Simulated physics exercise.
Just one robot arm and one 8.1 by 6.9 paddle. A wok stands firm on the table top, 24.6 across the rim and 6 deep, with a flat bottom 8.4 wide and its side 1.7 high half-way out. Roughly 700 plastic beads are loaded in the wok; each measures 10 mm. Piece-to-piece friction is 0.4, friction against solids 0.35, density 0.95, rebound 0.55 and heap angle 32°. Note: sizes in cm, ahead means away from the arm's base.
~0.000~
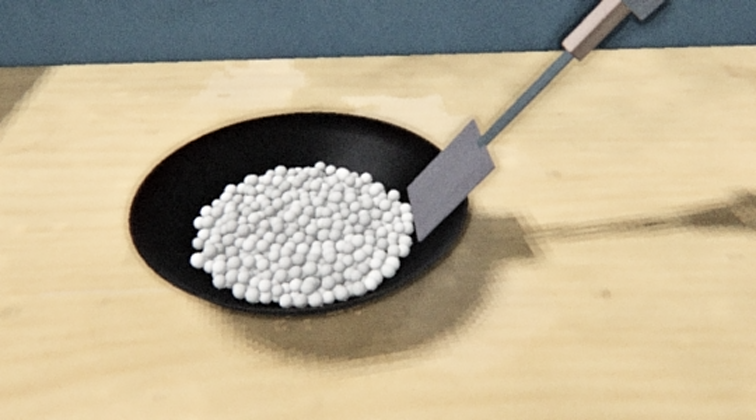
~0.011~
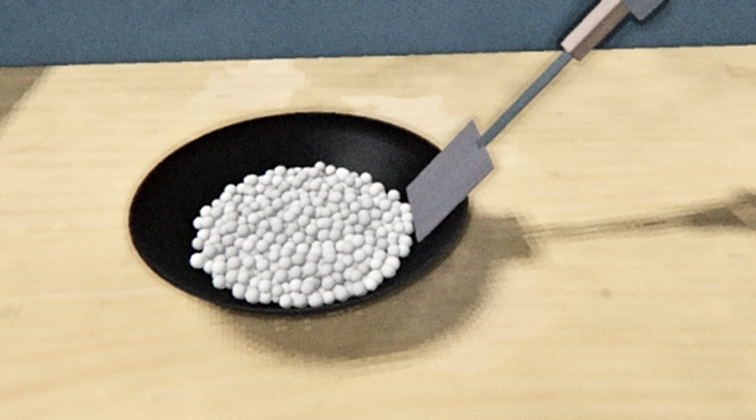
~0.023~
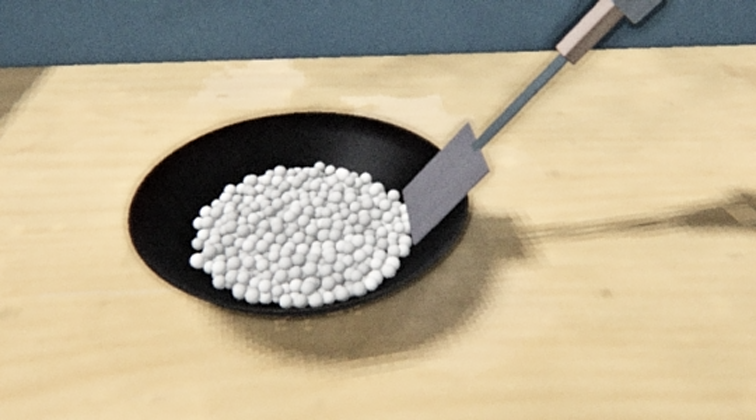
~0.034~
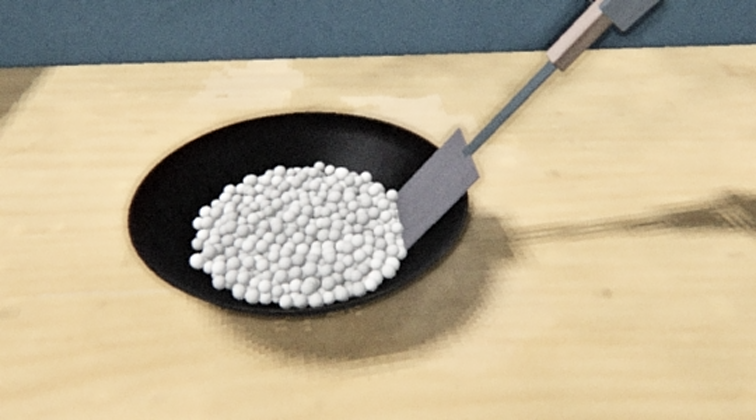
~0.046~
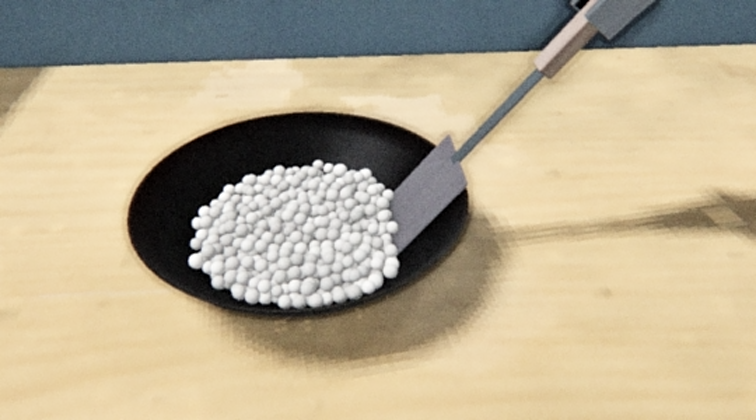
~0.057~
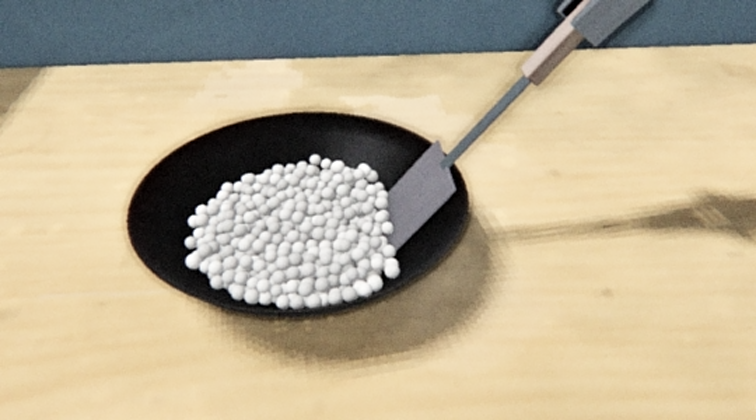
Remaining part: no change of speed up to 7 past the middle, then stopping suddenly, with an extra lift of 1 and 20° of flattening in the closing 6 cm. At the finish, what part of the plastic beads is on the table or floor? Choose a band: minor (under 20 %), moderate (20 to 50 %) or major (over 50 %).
Minor.
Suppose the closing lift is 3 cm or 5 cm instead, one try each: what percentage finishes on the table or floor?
Roughly 15 % and then 15 %.
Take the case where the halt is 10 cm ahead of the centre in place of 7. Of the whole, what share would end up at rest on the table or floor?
Result: Approx. 40 %.
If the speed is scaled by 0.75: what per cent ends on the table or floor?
That comes to some 5 per cent, roughly.
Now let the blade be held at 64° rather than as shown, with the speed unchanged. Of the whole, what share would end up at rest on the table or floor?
Estimate: Approx. 10 %.
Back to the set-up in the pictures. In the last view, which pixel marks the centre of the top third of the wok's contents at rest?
About (196, 212).
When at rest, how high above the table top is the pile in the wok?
Peak at rest, approximately 7.0 centimetres.
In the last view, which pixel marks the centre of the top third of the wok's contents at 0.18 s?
Centre: Roughly (219, 209) in the last picture.
After 0.12 s, sloping 52°, highest piece 6 above the table; 699 in the wok.
After 0.18 s, sloping 44°, highest piece 7 above the table; 699 in the wok.
After 0.42 s, sloping 32°, highest piece 7 above the table; 623 in the wok, 66 on the table or floor, 10 on the blade or in flight.
After 1.47 s, sloping 32°, highest piece 7 above the table; 622 in the wok, 77 on the table or floor.
At rest, 622 in the wok, 77 on the table or floor. That is 11 % on the table or floor.
